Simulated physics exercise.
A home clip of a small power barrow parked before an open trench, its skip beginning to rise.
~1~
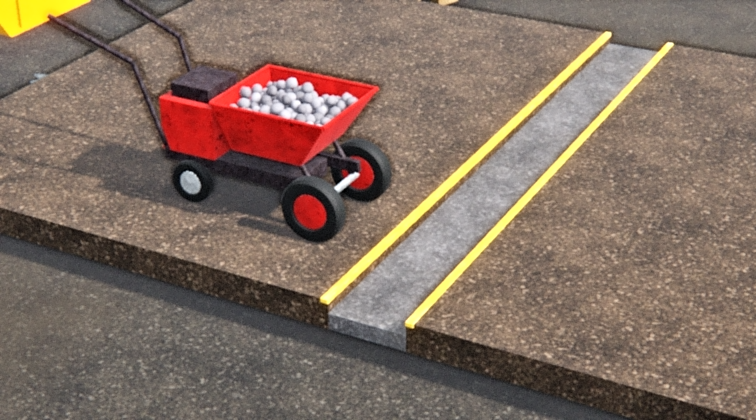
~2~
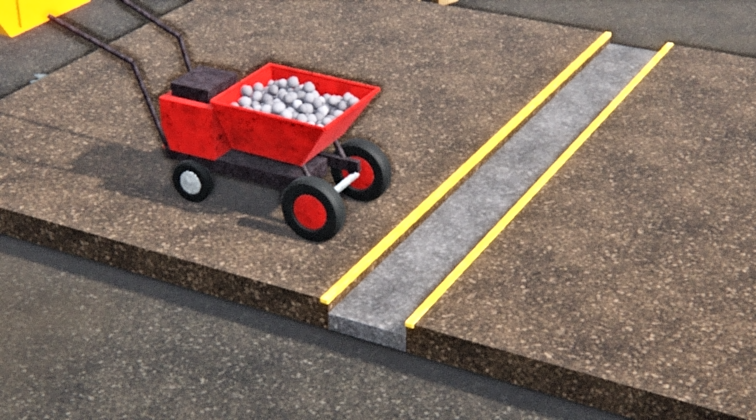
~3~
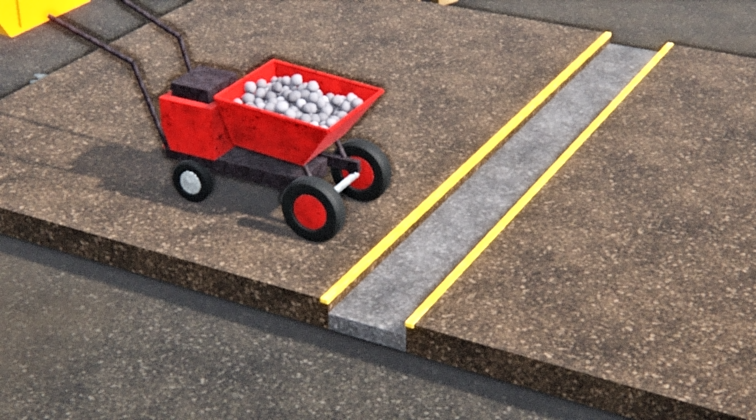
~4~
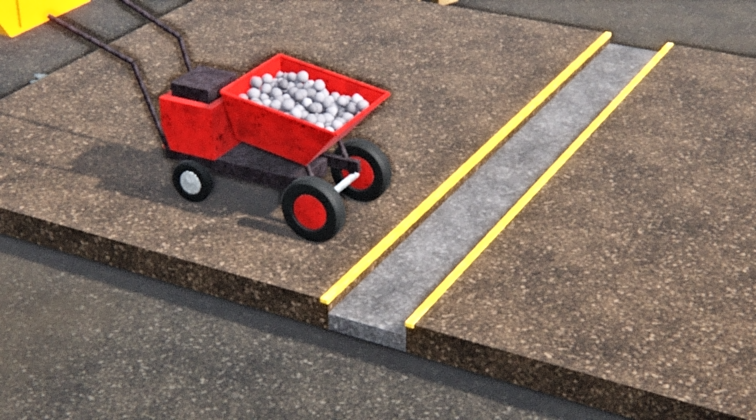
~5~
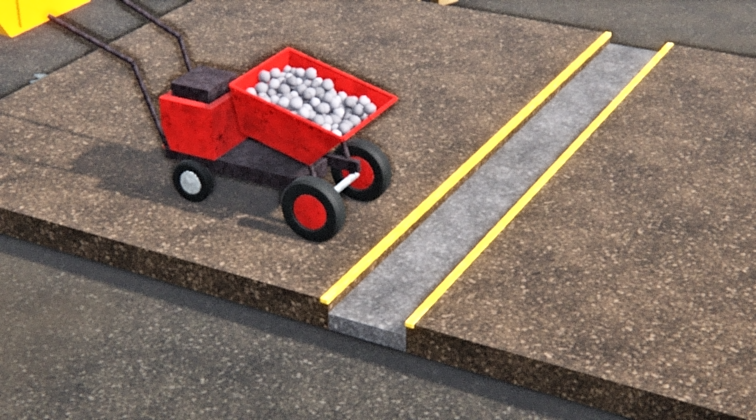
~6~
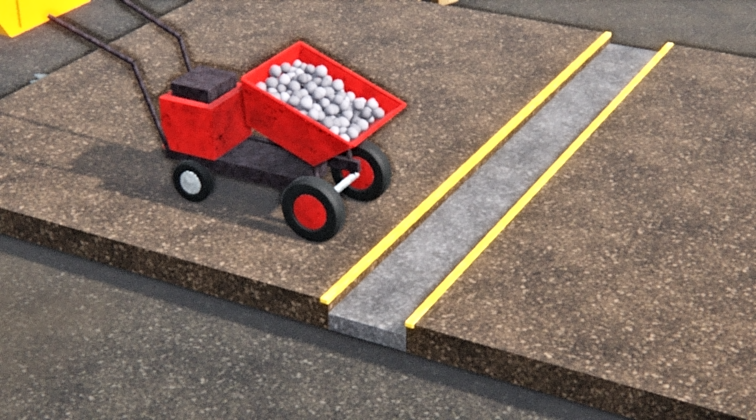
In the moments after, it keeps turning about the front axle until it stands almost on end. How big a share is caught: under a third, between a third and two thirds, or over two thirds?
Between the edges lies more than two thirds of the load.
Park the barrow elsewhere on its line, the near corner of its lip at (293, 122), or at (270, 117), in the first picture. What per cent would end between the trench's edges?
The first gives 90 %, the second 70 %.
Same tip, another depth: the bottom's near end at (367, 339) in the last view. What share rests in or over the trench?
Roughly 90 in a hundred.
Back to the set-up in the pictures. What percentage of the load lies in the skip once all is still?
Close to 0 per cent.
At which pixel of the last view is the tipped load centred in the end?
Around (448, 245).
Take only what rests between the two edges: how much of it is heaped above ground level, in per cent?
It comes to 45 per cent or so.
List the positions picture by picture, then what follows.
In the first frame, lip of the skip at (323, 129), level; top of the load at (290, 99), round cobbles; first edge of the trench at (352, 273); far edge at (435, 296), the trench nearly as wide as the skip, and shallow for its width.
In the second frame, lip of the skip at (324, 129), level; top of the load at (291, 99).
In the third frame, lip of the skip at (329, 131), tipped barely; top of the load at (287, 96).
In the fourth frame, lip of the skip at (335, 134), tipped a little; top of the load at (284, 86).
In the fifth frame, lip of the skip at (343, 139), tipped a little; top of the load at (284, 90).
In the sixth frame, lip of the skip at (352, 146), tipped clearly; top of the load at (290, 89); first edge of the trench at (352, 273); far edge at (435, 296).
Soon, skip tipped steeply; all in the skip.
A while on, skip tipped right over; most in the skip; a small part in or heaped over the trench; a stray few beyond it; a small part falling.
Towards the end, skip tipped right over; about a quarter in the skip; about two thirds in or heaped over the trench; a small part beyond it.
Finally, skip tipped right over; most in or heaped over the trench; a small part beyond it.
